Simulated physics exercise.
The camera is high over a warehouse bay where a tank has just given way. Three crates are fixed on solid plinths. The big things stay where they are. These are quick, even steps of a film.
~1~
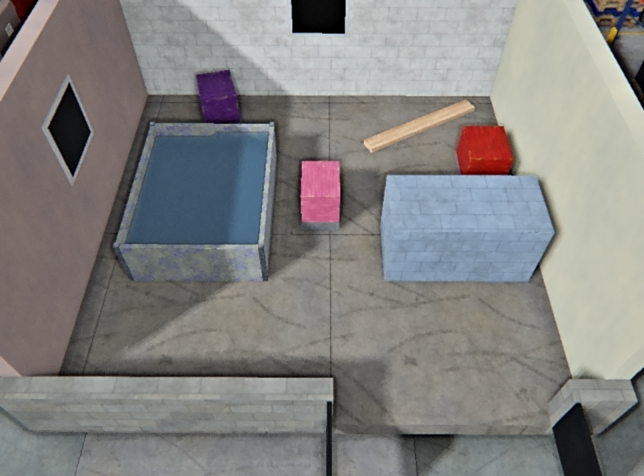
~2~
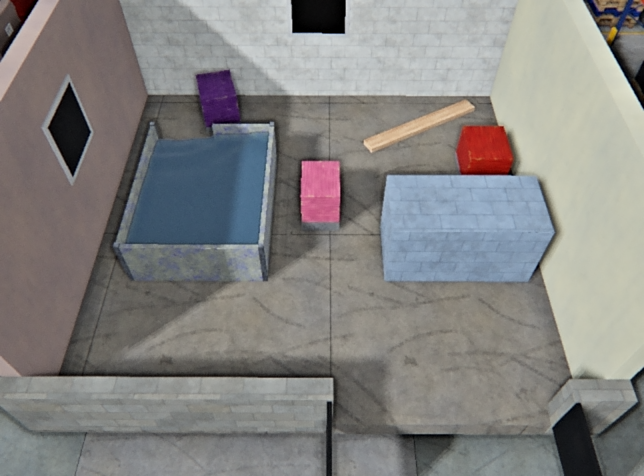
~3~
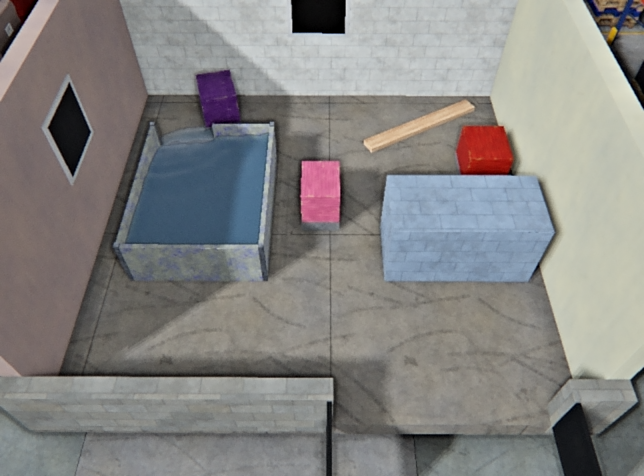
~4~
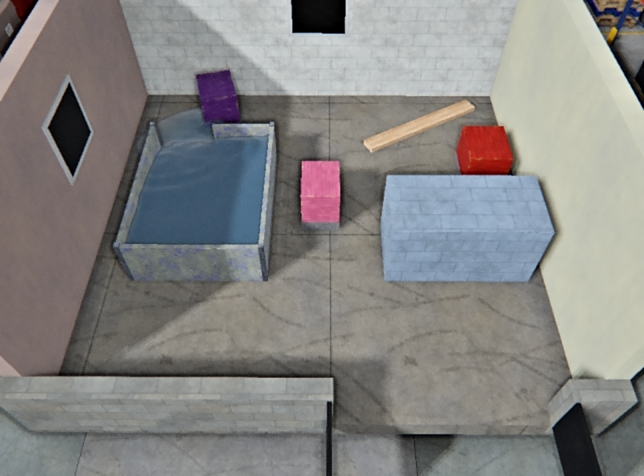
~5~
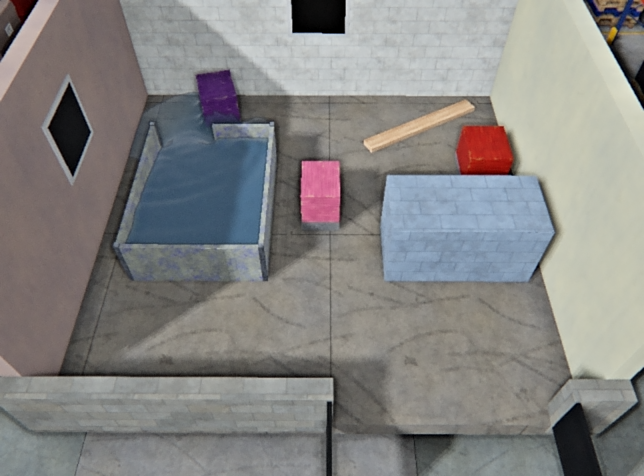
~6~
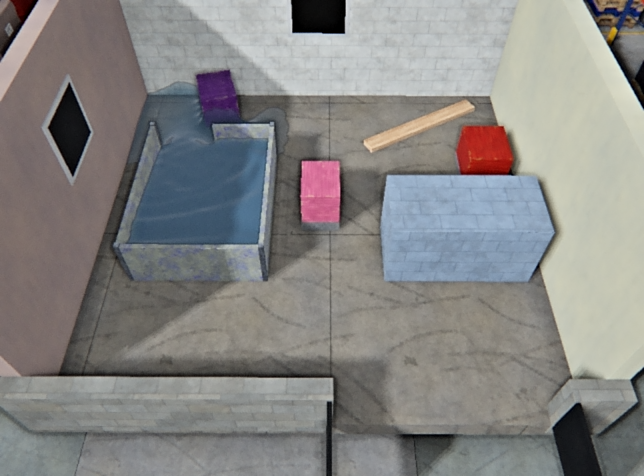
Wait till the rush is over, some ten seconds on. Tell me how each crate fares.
The purple crate is wetted; the pink crate escapes dry; the red crate is wetted.
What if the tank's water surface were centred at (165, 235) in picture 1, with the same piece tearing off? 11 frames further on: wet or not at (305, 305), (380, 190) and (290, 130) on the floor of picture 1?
One after the other: Not flooded, clear, awash.
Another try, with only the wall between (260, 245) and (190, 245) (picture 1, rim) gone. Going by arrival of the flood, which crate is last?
Last comes the pink-painted one.
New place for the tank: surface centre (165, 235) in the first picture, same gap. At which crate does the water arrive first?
I say the purple crate.
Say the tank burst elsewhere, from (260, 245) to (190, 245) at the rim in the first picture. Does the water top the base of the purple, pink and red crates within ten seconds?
Purple ends up wet; pink keeps dry; red keeps dry.
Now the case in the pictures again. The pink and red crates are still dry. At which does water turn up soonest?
The pink crate.
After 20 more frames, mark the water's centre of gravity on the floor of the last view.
Near (223, 180).
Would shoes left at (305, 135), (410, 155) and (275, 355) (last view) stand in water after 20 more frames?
In turn: Awash, covered, no water.
A moment on, water covers 20 % of the floor; the purple crate water round its plinth, the pink crate not reached, the red crate not reached.
Next, water covers 30 % of the floor; the purple crate water round its plinth, the pink crate water round its plinth, the red crate not reached.
Then, water covers 50 % of the floor; the purple crate water round its plinth, the pink crate water round its plinth, the red crate water round its plinth.
Later, water covers 80 % of the floor; the purple crate water round its plinth, the pink crate water round its plinth, the red crate water round its plinth.
In the end, water covers 100 % of the floor; the purple crate was topped, the pink crate stayed above the water, the red crate was topped.
